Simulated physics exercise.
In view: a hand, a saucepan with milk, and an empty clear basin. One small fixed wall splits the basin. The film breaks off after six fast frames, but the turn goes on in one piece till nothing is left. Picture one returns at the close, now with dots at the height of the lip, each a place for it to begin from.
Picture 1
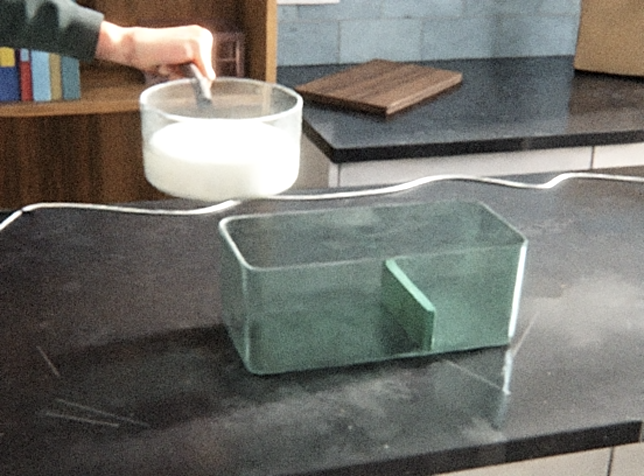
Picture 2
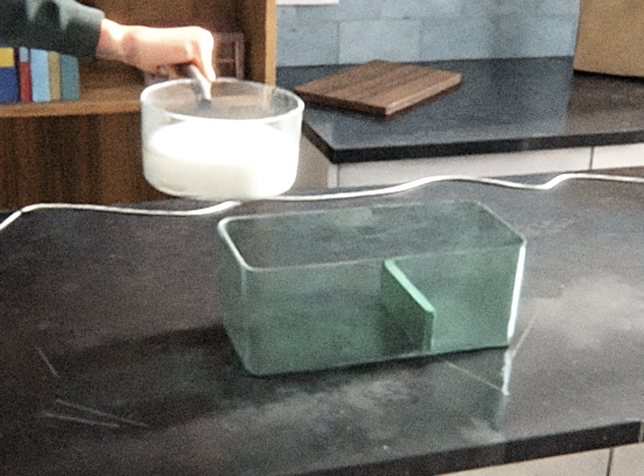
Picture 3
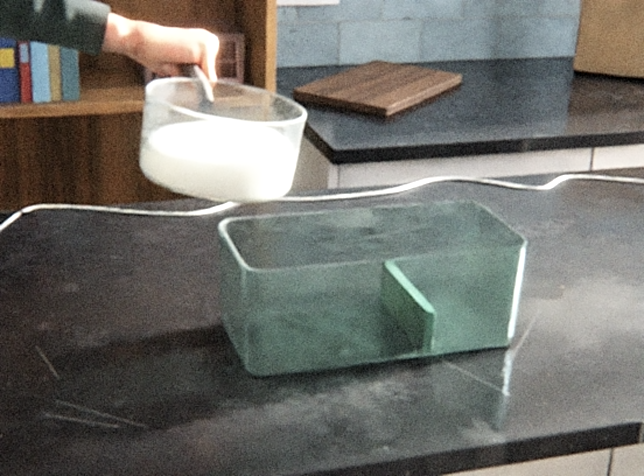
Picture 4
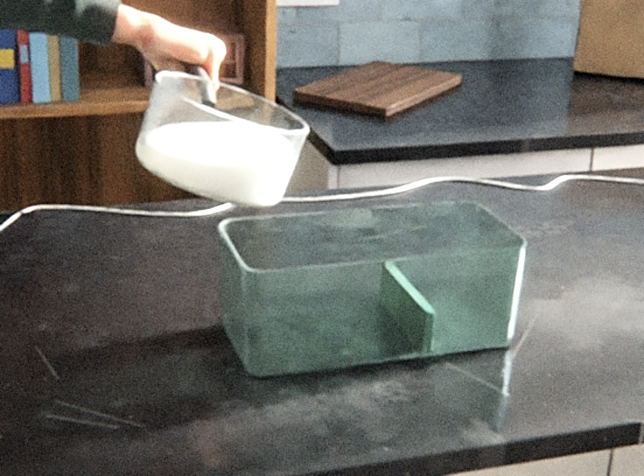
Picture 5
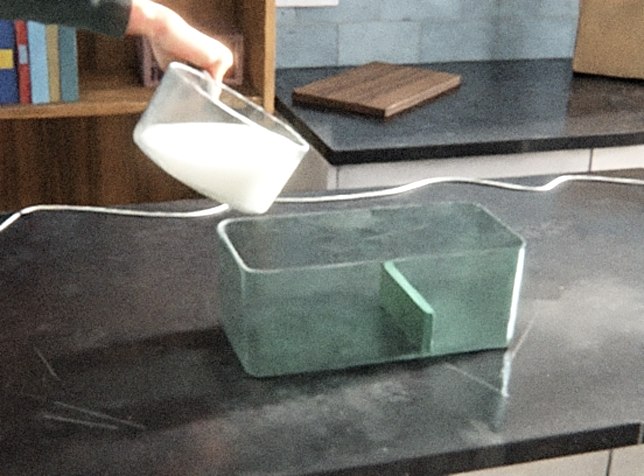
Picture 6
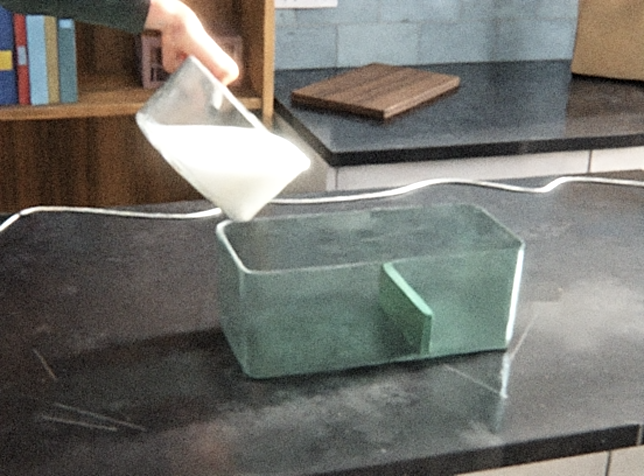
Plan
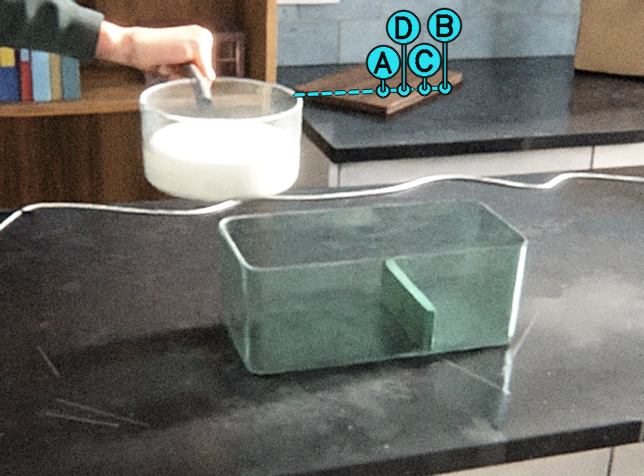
A hand tilting a clear pan of milk rightward above an empty divided basin, the milk reaching over the lip.
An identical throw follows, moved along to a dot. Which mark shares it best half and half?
D works best here.
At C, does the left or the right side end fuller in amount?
The right side.
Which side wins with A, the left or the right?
More ends on the left.
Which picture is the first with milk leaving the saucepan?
In picture 6.
On the marked copy, A at (383, 90); B at (444, 87); C at (424, 88); D at (403, 89).
With A, about 69 % ends left of the wall and 29 % right of it.
With B, about 13 % ends left of the wall and 86 % right of it.
With C, about 24 % ends left of the wall and 74 % right of it.
With D, about 51 % ends left of the wall and 48 % right of it.
